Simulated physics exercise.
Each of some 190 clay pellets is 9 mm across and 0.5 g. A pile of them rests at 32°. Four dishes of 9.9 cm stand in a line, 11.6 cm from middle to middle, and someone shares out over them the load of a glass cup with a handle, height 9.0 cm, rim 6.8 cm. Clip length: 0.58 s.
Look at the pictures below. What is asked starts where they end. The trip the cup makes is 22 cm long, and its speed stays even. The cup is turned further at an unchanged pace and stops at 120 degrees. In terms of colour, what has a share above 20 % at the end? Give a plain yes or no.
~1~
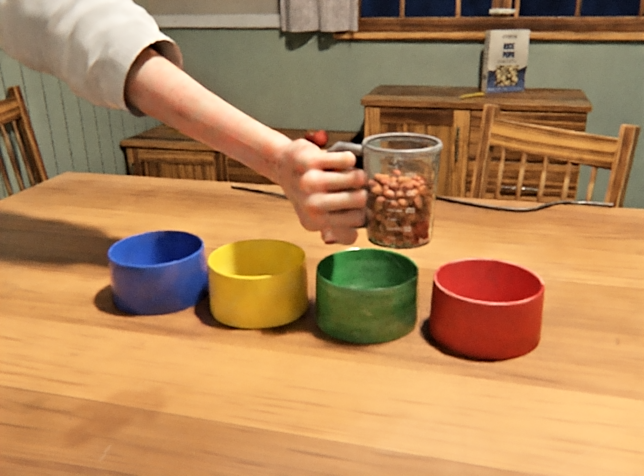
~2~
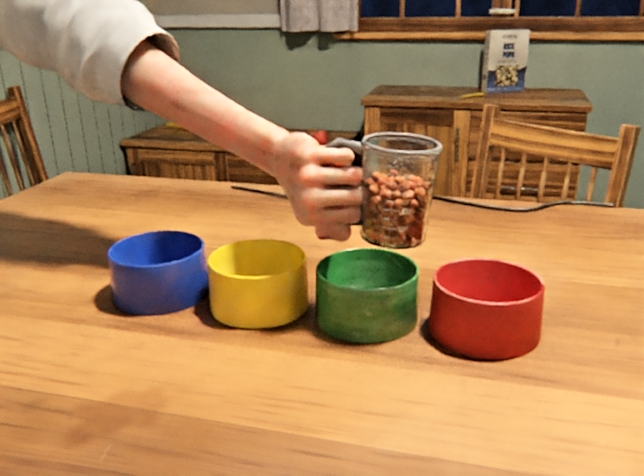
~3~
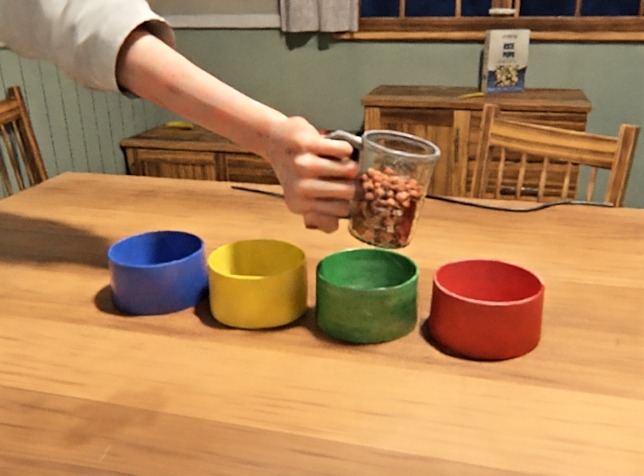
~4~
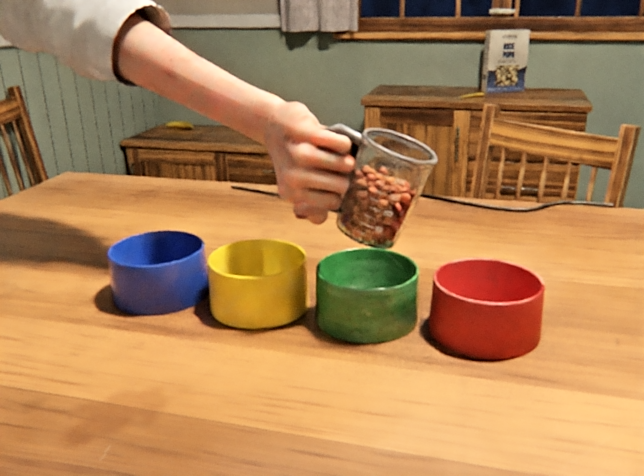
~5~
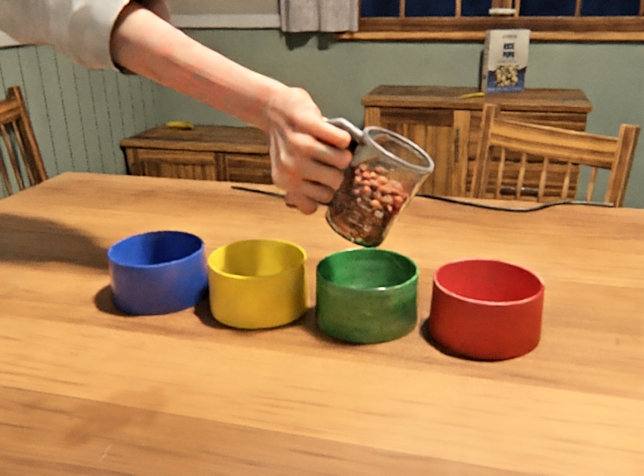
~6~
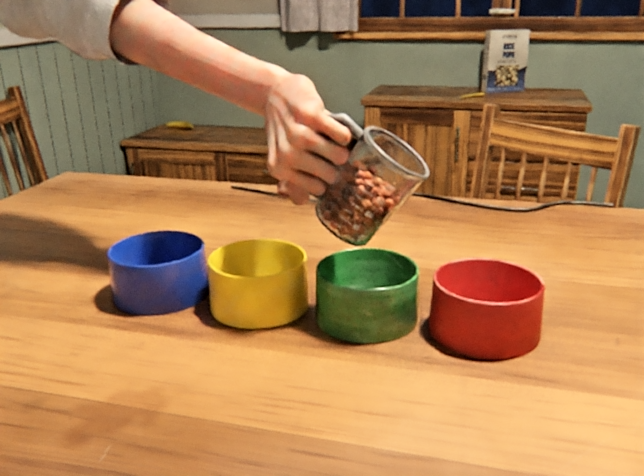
Red - no, blue - no, green - yes, yellow - no, counter - no.
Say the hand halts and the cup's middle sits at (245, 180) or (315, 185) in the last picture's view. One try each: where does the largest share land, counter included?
Green; green.
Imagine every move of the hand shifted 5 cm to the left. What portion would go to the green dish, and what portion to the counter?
I'd expect green at 10 and the counter at 30.
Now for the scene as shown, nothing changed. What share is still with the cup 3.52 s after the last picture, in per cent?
About 0 percent of the load.
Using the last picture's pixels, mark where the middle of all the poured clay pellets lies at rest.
(363, 300).
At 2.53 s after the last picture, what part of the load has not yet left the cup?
0 %.
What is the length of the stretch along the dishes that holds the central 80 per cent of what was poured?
6 centimetres.
Then, 1.52 s after the last picture, tilt 120 degrees; cup holds 5 %, green 95 %.
Then, 2.53 s after the last picture, tilt 120 degrees; cup holds 0 %, green 100 %.
Then, 3.52 s after the last picture, tilt 120 degrees; cup holds 0 %, green 100 %.
In the end, red 0 %, blue 0 %, green 100 %, yellow 0 %, counter 0 %.
